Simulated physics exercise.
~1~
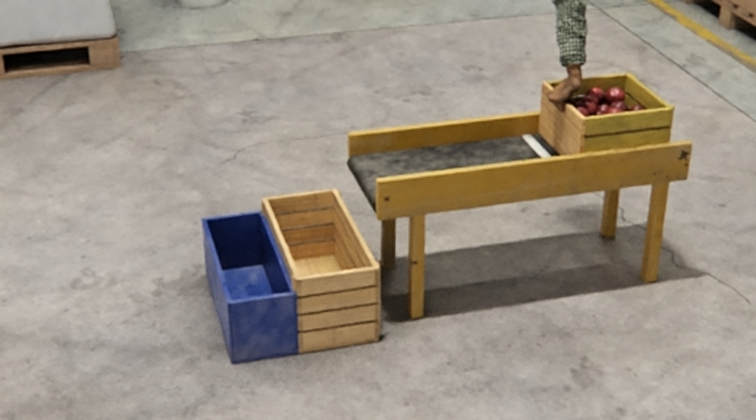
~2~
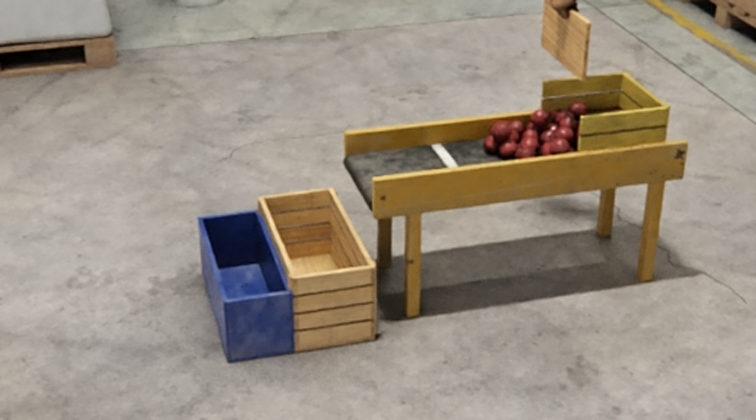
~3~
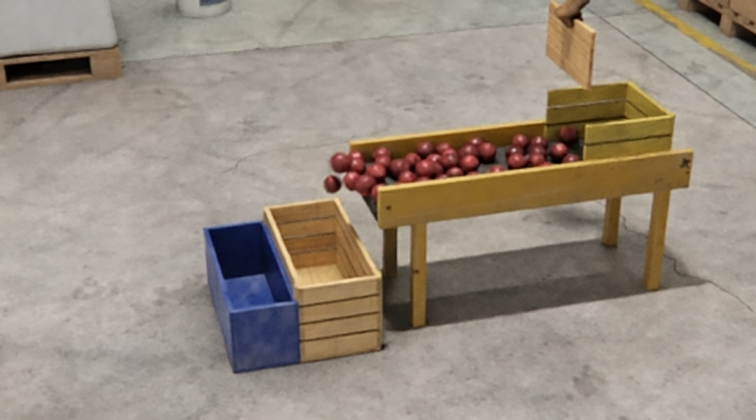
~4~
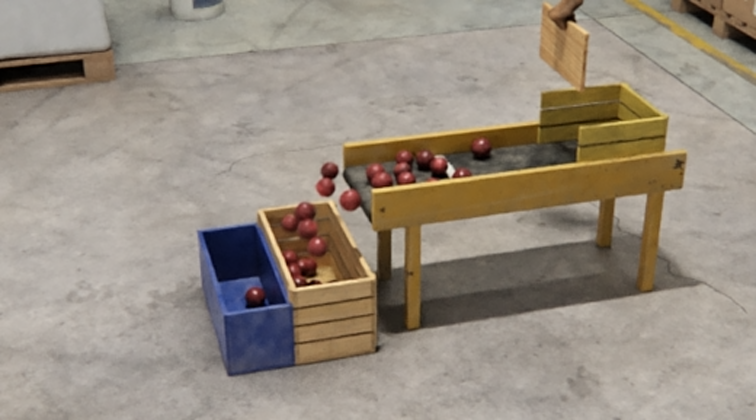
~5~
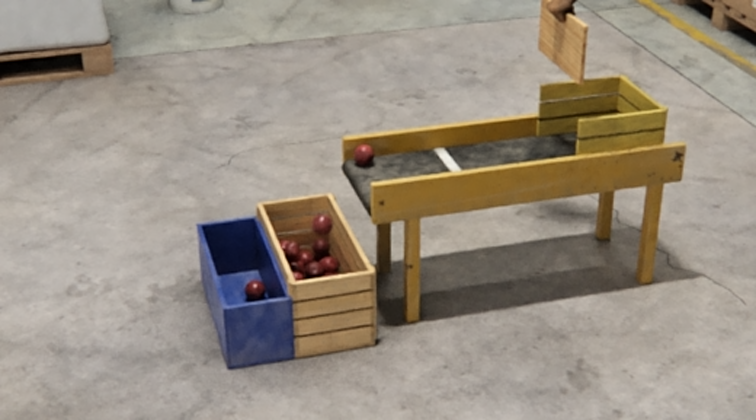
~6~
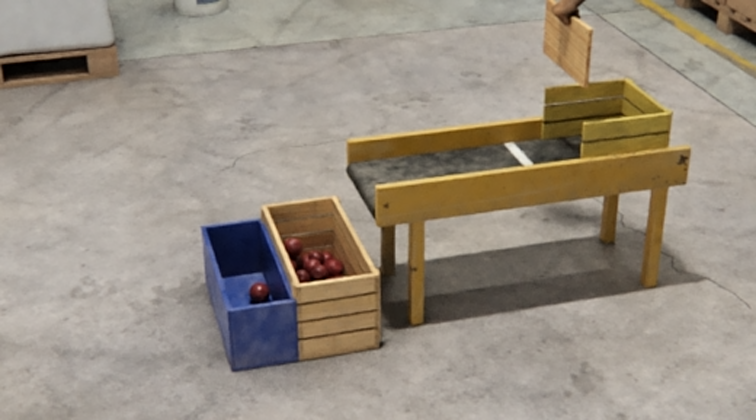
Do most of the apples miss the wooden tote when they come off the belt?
No, well over half of the apples end up in the wooden tote. Only one goes past it and lands in the blue box.
